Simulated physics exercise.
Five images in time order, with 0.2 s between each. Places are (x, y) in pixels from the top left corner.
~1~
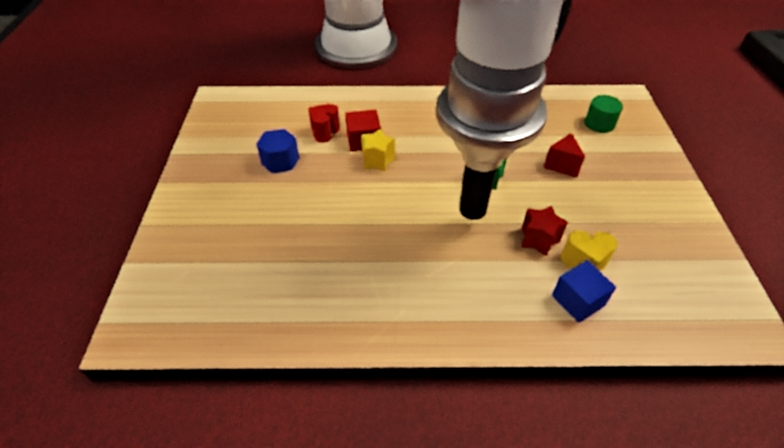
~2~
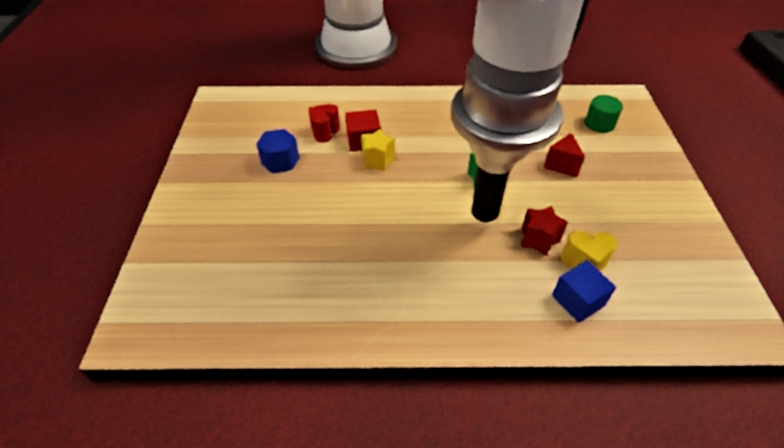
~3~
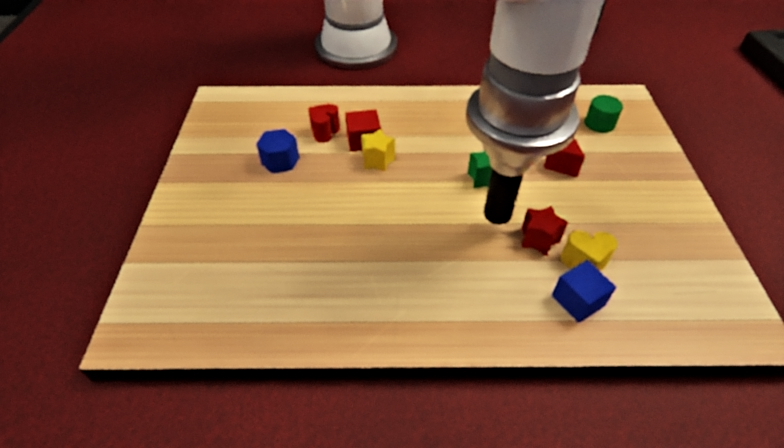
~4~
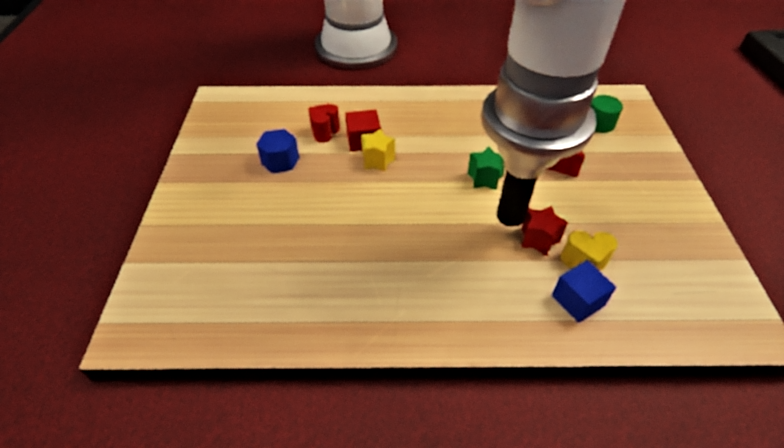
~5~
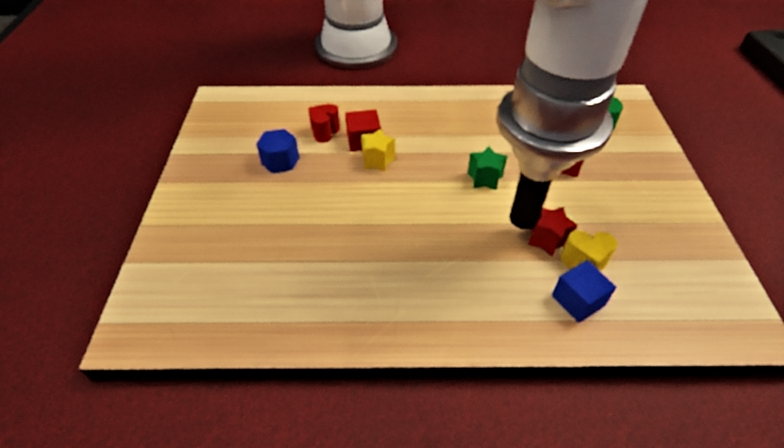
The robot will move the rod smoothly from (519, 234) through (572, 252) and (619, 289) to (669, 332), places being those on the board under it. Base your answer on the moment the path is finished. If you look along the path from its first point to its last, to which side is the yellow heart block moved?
Taking start-to-end as forward, the block's sideways shift goes to the left.
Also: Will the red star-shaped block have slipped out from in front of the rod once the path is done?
Short answer: Yes.
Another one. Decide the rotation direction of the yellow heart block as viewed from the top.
From overhead, anticlockwise.
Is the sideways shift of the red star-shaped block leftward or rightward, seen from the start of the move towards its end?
Moves left.
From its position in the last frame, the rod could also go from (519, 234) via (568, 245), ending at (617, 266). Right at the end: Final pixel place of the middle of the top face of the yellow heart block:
The middle of its top is at (698, 285).
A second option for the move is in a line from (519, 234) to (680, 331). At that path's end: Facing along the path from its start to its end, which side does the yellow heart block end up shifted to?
Its sideways move is to the left.
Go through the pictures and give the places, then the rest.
In the first frame, lower end of the rod at (473, 210), tops of blocks, red star-shaped block at (546, 219), blue four-sided block at (589, 281), yellow heart block at (594, 243).
In the second frame, rod at (485, 212), blocks as before.
In the third frame, rod at (498, 214), blocks as before.
In the fourth frame, rod at (510, 217), blocks as before.
In the fifth frame, rod at (523, 219), red star-shaped block at (555, 220), blue four-sided block at (589, 281), yellow heart block at (594, 243).
On the path given first. One third of the way, rod at (580, 238); red star-shaped block at (614, 239); yellow heart block at (650, 263).
Two thirds of the way, rod at (628, 275); red star-shaped block at (663, 268), turned 20° anticlockwise; yellow heart block at (707, 285), turned 15° anticlockwise.
At the end, rod at (680, 319); red star-shaped block at (699, 293), turned 60° anticlockwise; blue four-sided block not moved; yellow heart block at (742, 290), turned 50° anticlockwise.
